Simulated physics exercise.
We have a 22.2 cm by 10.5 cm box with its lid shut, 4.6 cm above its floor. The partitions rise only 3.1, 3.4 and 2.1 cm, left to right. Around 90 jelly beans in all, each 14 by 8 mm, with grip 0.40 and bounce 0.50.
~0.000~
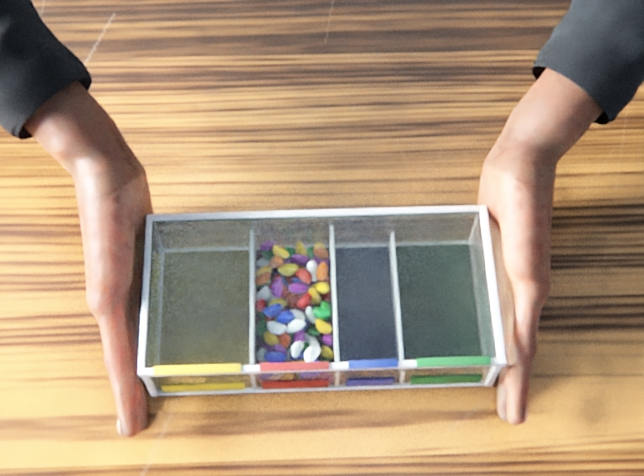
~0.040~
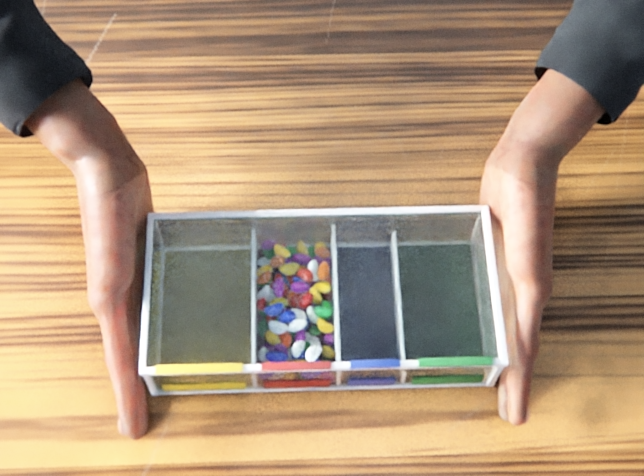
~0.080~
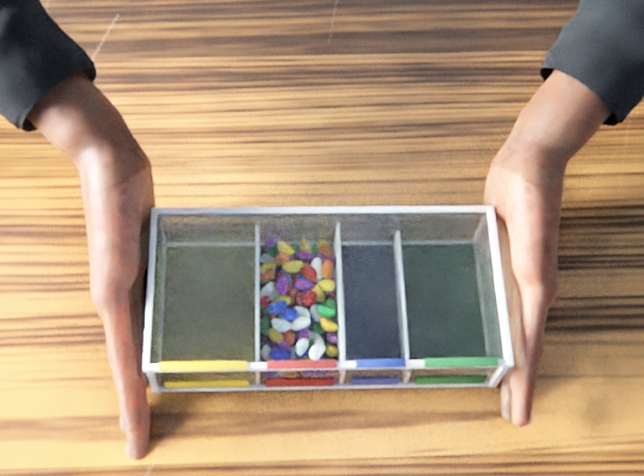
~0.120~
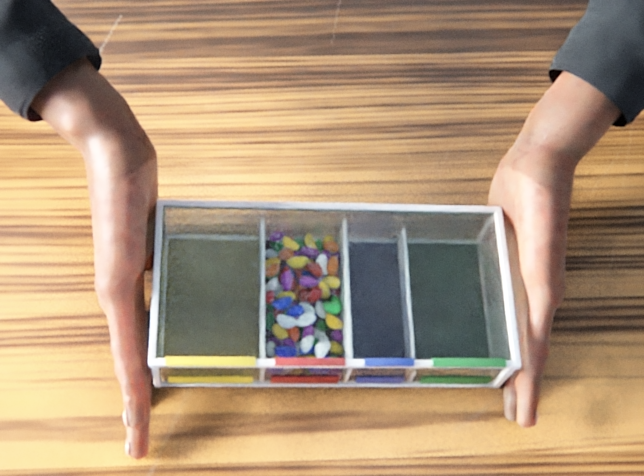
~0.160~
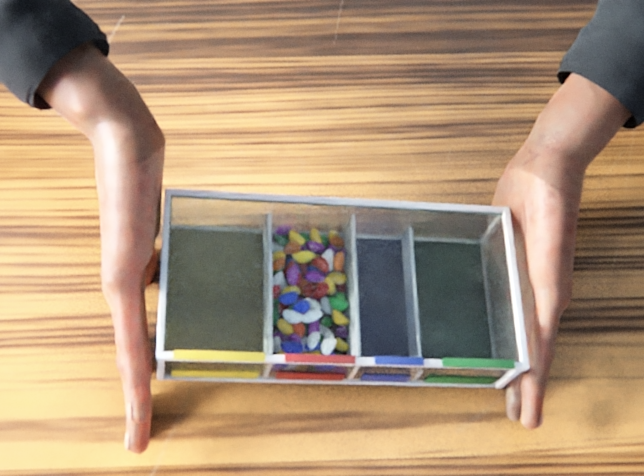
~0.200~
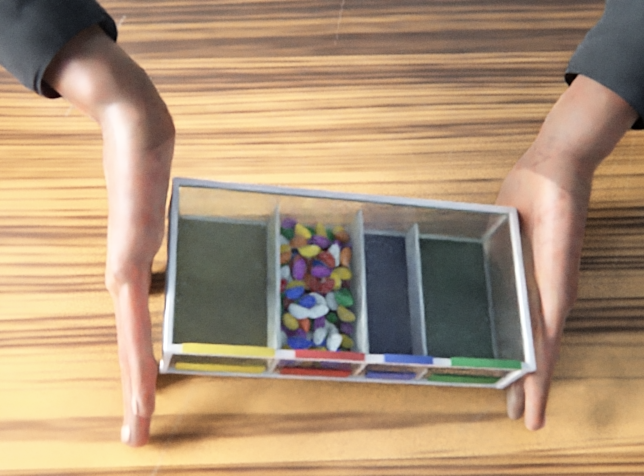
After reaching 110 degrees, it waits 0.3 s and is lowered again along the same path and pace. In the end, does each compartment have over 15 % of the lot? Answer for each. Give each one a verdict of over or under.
Red - over; blue - under; green - over; yellow - under.
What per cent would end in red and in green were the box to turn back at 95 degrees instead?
Result - red 60 percent; green 35 percent.
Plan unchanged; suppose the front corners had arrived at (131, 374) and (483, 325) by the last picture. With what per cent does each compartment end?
In the end red holds 70 %, blue holds 0 %, green holds 0 % and yellow holds 30 %.
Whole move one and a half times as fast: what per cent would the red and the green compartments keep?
The red compartment would end with 75 per cent and the green one with 20 per cent.
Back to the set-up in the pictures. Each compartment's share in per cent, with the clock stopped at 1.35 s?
Red 75 %, blue 0 %, green 25 %, yellow 0 %.
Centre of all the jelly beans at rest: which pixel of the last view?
Roughly (331, 332).
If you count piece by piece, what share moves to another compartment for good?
30 per cent, roughly.
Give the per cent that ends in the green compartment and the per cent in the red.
In the green compartment 30 percent, in the red 70 percent.
After 1.35 s, tilt 110 degrees; red 75 %, green 25 %.
After 2.11 s, tilt 58 degrees; red 70 %, green 25 %.
Then, at 2.90 s, tilt 0 degrees; red 70 %, green 30 %.
In the end, at 3.8 s, red 70 %, blue 0 %, green 30 %, yellow 0 %.
